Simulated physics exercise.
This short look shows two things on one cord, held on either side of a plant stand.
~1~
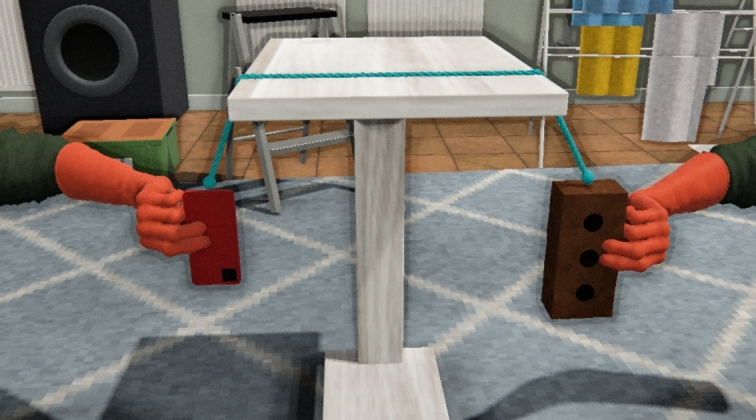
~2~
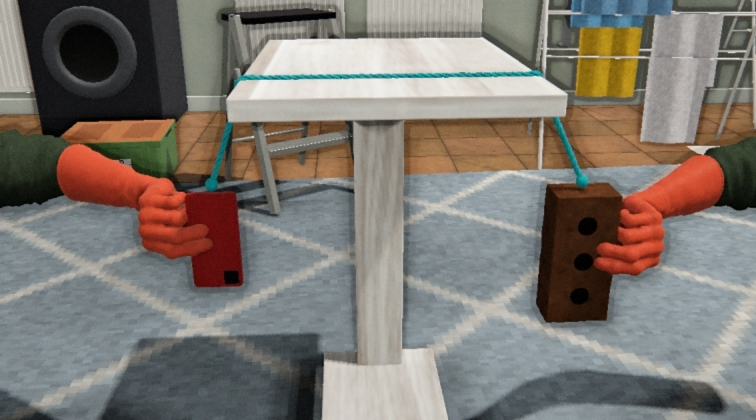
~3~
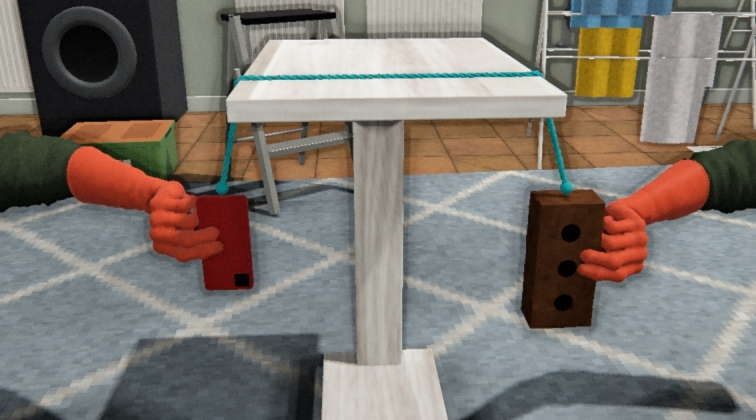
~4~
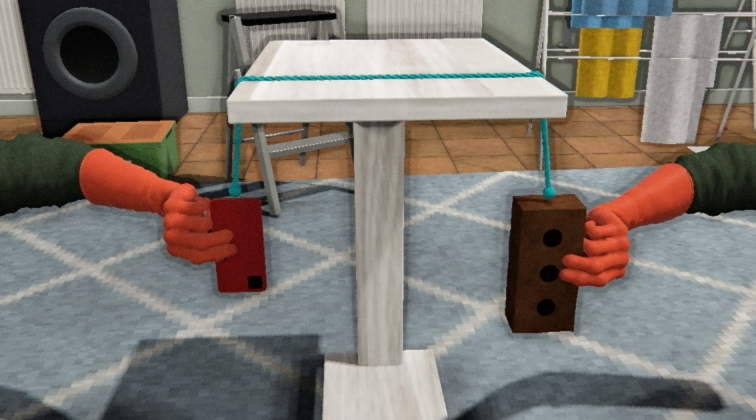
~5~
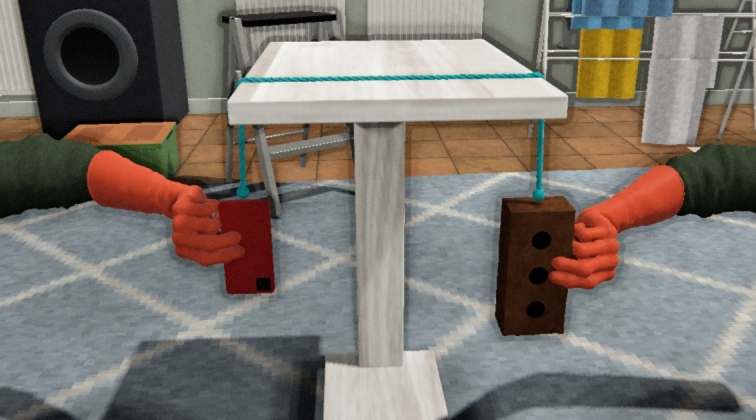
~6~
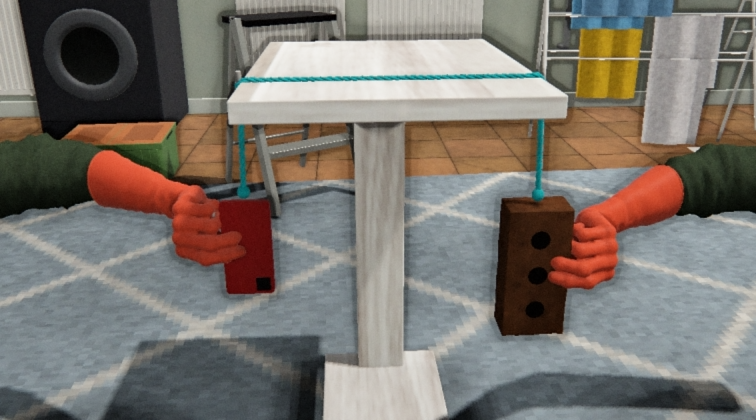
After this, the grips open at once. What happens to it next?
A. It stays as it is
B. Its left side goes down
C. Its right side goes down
(C) Its right side goes down.
Then, 0.60 s on from there, left phone pulled up onto the top; right brick down on the floor.
Then, 1.00 s on from there, left phone down on the floor; right brick down on the floor.
In the end, left phone down on the floor; right brick down on the floor. The cord slides rightwards.
